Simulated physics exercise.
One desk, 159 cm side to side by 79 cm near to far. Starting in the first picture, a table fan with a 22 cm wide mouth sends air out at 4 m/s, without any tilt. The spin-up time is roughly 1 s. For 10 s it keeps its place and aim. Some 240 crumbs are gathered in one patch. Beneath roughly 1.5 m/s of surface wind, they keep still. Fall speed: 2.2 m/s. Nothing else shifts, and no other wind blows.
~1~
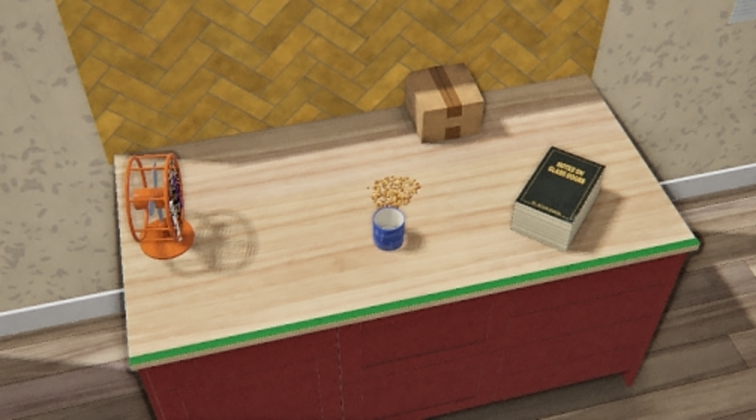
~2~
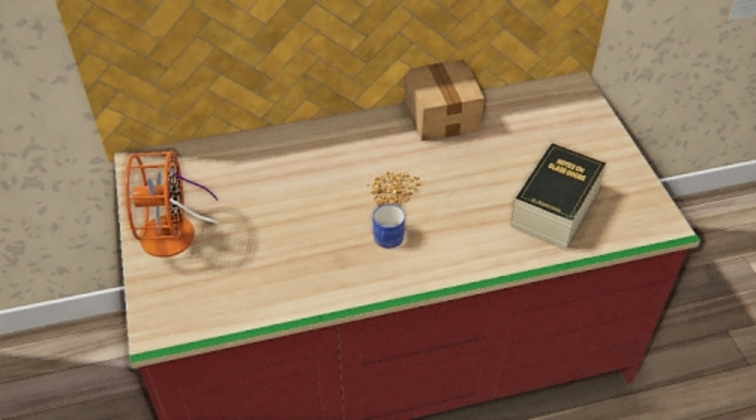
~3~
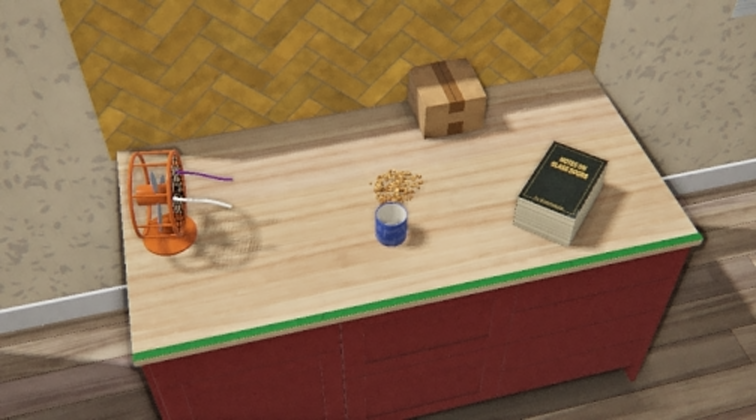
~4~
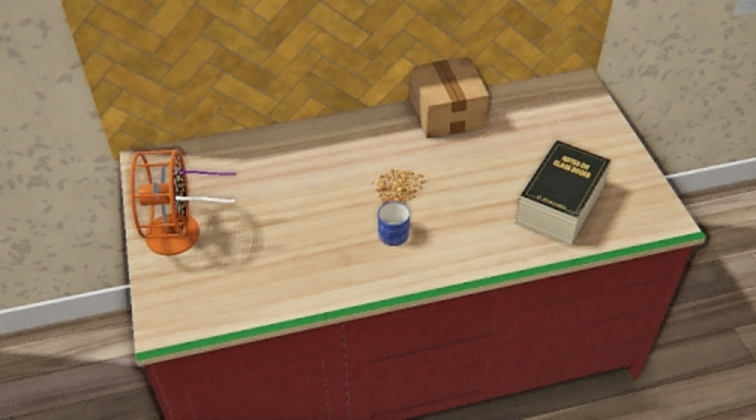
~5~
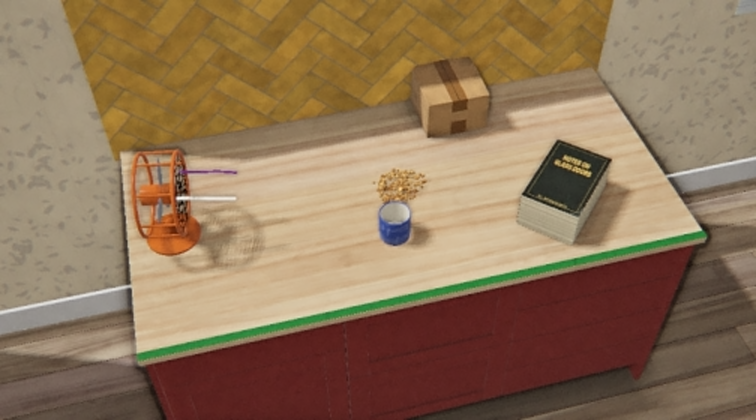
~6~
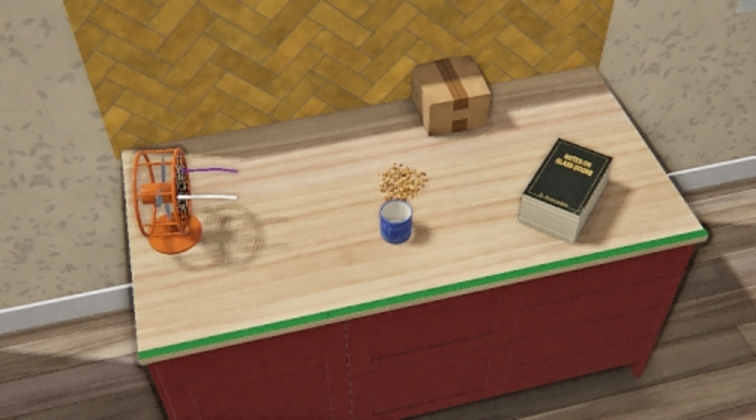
Desk holding a box, dark book, blue mug and crumbs as an orange fan's ribbons lift and stream, the crumbs barely shifting.
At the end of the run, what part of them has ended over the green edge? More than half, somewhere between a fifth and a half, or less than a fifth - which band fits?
That share stays beneath one fifth.
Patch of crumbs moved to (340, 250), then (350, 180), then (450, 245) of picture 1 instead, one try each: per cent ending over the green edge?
It goes 80 %, then 0 %, then 15 %.
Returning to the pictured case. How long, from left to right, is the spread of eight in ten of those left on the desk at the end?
The middle group spans some 60 cm.
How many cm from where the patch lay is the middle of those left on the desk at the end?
Roughly 40 centimetres.
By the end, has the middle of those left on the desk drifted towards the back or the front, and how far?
Backward, some 15 cm.
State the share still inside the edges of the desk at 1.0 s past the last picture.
About 70 % remain.
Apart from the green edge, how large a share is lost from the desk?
Roughly 70 per cent.
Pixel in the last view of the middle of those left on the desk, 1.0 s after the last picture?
Look about (528, 121) in the last picture.
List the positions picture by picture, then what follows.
In the first frame, the middle of the crumbs is near (394, 193), none has stirred yet and the mouth of the table fan is at (156, 198).
In the second frame, the middle of the crumbs is near (395, 189), none has stirred yet and the green edge is centred on (432, 299).
In the third frame, the middle of the crumbs is near (397, 187), none has stirred yet, the top of a mug is at (391, 214) and the top of a box is at (447, 81).
In the fourth frame, the middle of the crumbs is near (399, 186) and none has stirred yet.
In the fifth frame, the middle of the crumbs is near (400, 186) and none has stirred yet.
In the sixth frame, the middle of the crumbs is near (401, 185), the farthest in sight from the table fan is at (426, 180) and about 15 % have left their places.
Then, 1.0 s after the last picture, 97 % are on the move or not yet settled, 0 % are over the green edge; the middle of those still in play is near (552, 117).
Then, 2.2 s after the last picture, 41 % are on the move or not yet settled, 0 % are over the green edge; the middle of those still in play is near (511, 125).
Then, 4.6 s after the last picture, 28 % are on the move or not yet settled, 0 % are over the green edge; the middle of those still in play is near (511, 125).
Then, 9.1 s after the last picture, at the end, 0 % are over the green edge; the middle of those still in play is near (493, 130).
